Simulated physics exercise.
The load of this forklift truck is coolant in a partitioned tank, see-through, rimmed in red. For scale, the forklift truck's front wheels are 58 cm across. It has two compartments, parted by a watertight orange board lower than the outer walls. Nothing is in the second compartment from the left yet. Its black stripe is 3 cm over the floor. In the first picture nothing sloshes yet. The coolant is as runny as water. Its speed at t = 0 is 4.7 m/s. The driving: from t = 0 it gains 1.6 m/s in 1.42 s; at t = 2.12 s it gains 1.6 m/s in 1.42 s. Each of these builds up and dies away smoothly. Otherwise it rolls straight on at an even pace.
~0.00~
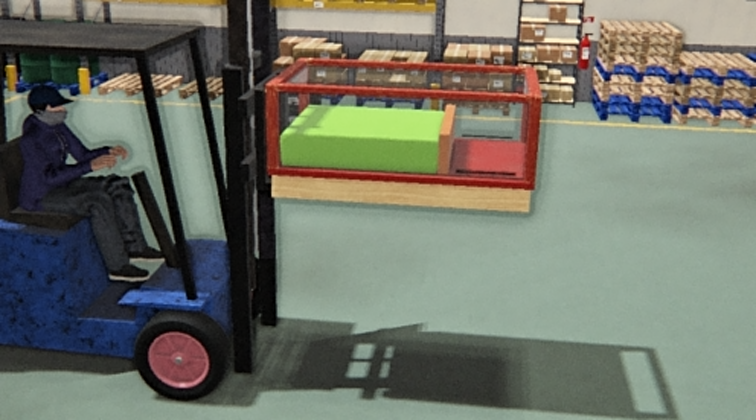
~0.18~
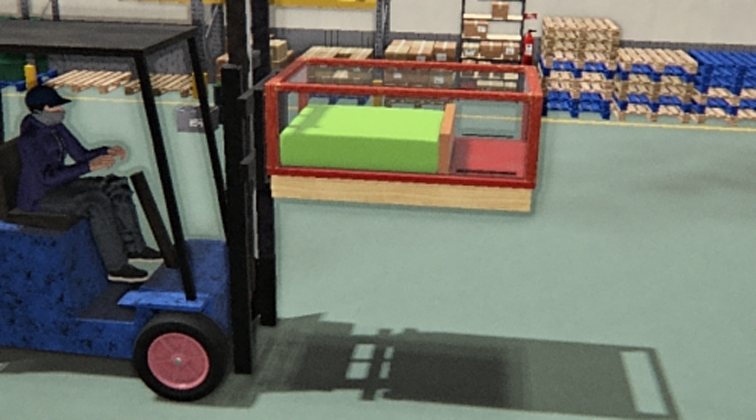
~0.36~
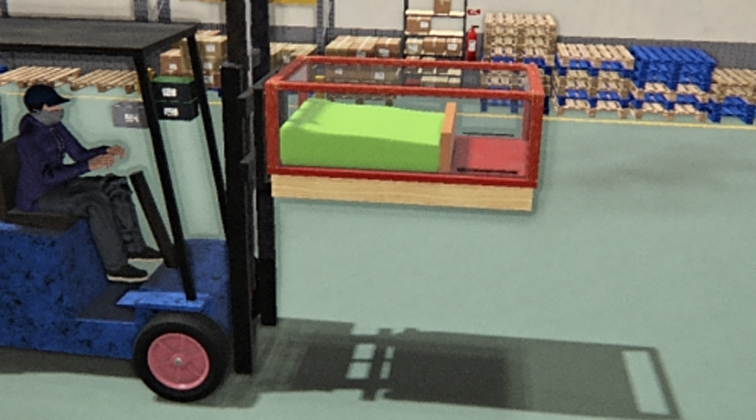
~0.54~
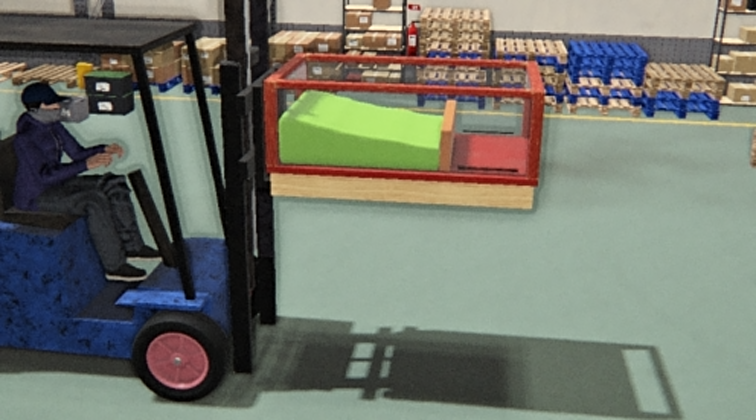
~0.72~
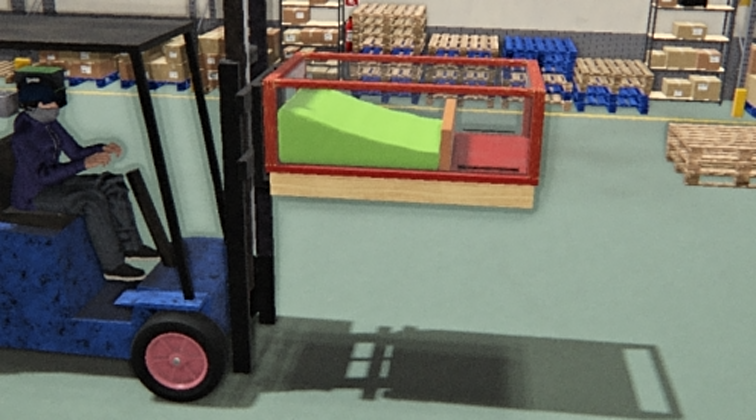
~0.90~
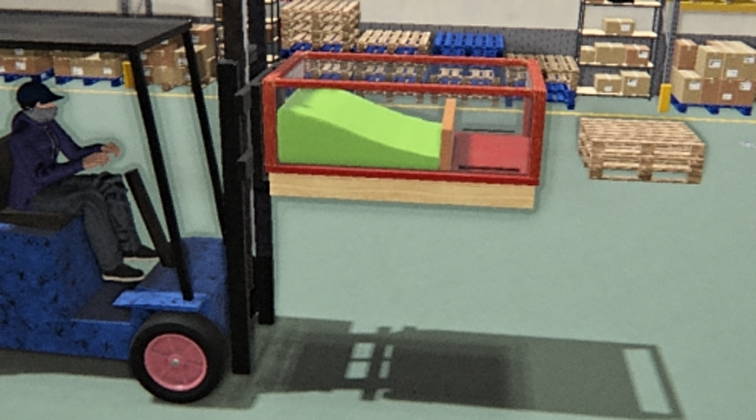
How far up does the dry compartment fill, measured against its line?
It ends under the line.
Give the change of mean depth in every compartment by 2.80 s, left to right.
From the left: 0, 1 up.
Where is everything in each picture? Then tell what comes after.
The first frame shows compartments from the left stand at (375, 111), dry; board top at (444, 136); the front is on the right, levels are read along the far wall; a wheel hub at (176, 364).
The second frame shows compartments from the left stand at (374, 110), dry.
The third frame shows compartments from the left stand at (375, 108), dry.
The fourth frame shows compartments from the left stand at (374, 106), dry.
The fifth frame shows compartments from the left stand at (374, 108), dry.
The sixth frame shows compartments from the left stand at (373, 107), dry; a wheel hub at (173, 366).
Then, 1.70 s in, left to right it is 19, 0 cm deep.
Then, 2.80 s in, left to right it is 19, 1 cm deep.
Then, 4.10 s in, left to right it is 19, 1 cm deep.
Then, 6.53 s in, left to right it is 19, 1 cm deep.
